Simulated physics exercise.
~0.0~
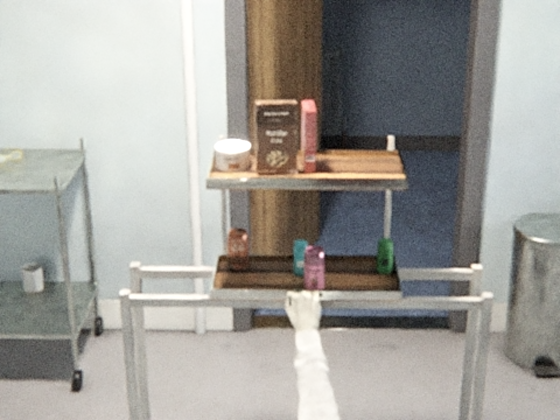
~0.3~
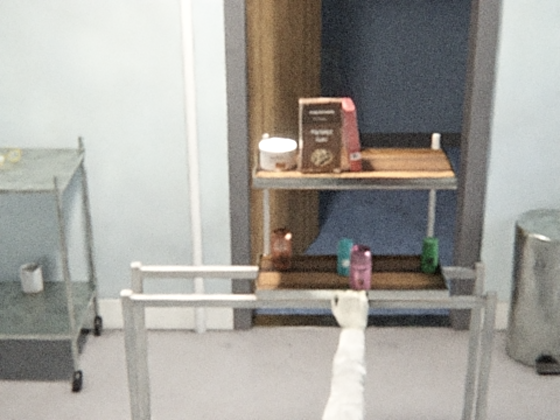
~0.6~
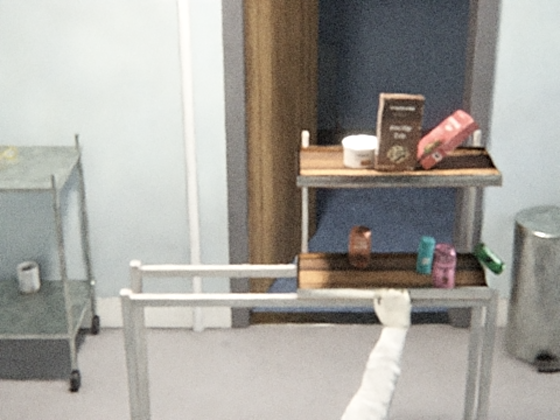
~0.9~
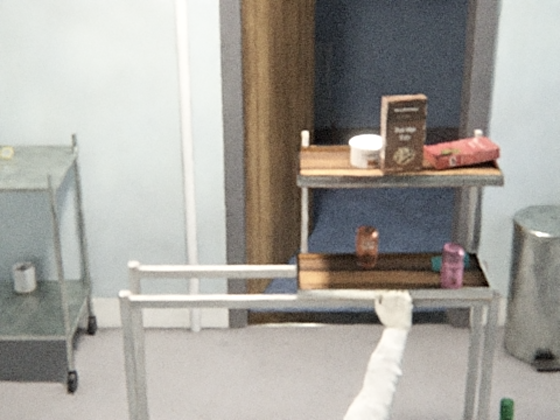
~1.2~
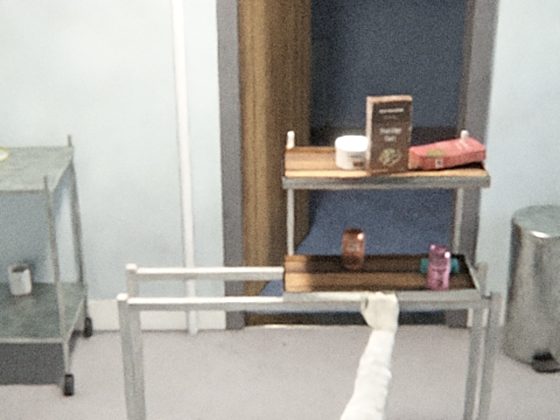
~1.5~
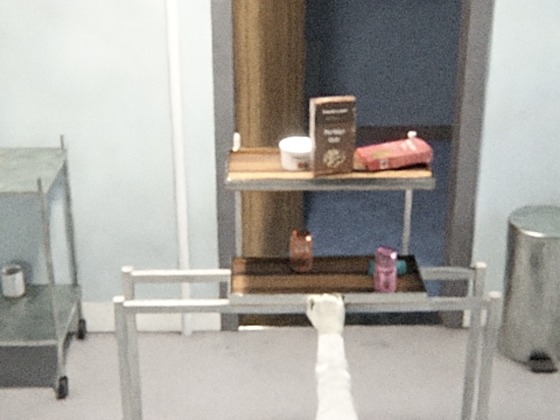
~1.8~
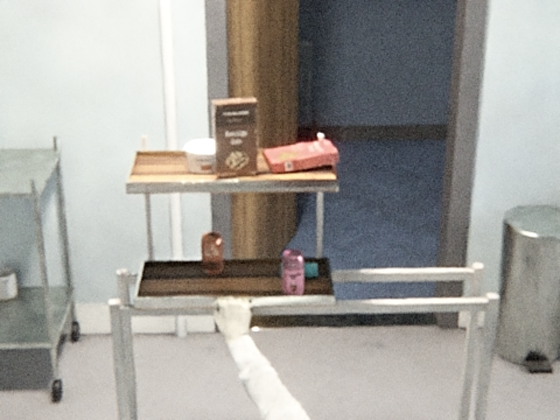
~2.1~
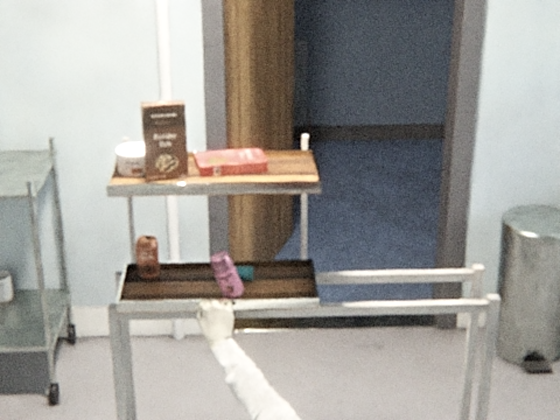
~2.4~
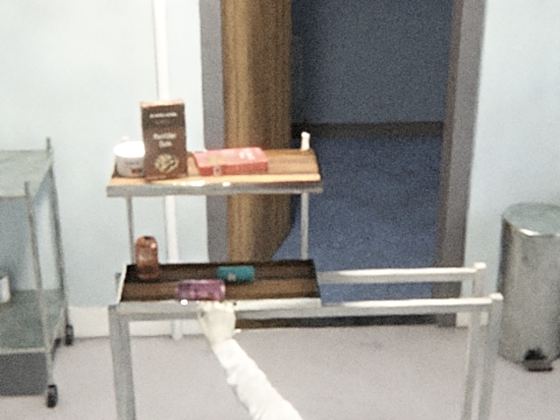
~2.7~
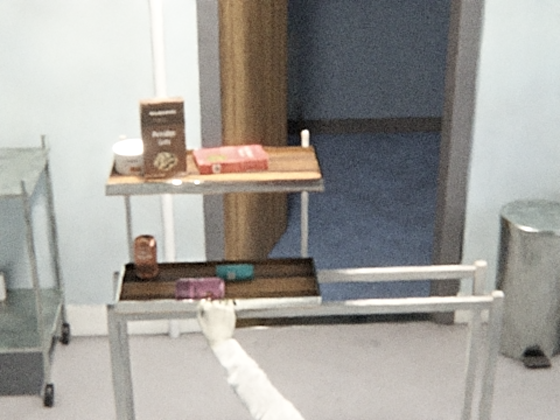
A pale arm slid a two-level tray of containers right, where the red packet toppled and a green bottle fell off, then slid it back to the far left, where the pink can tipped over, leaving the brown packet standing.
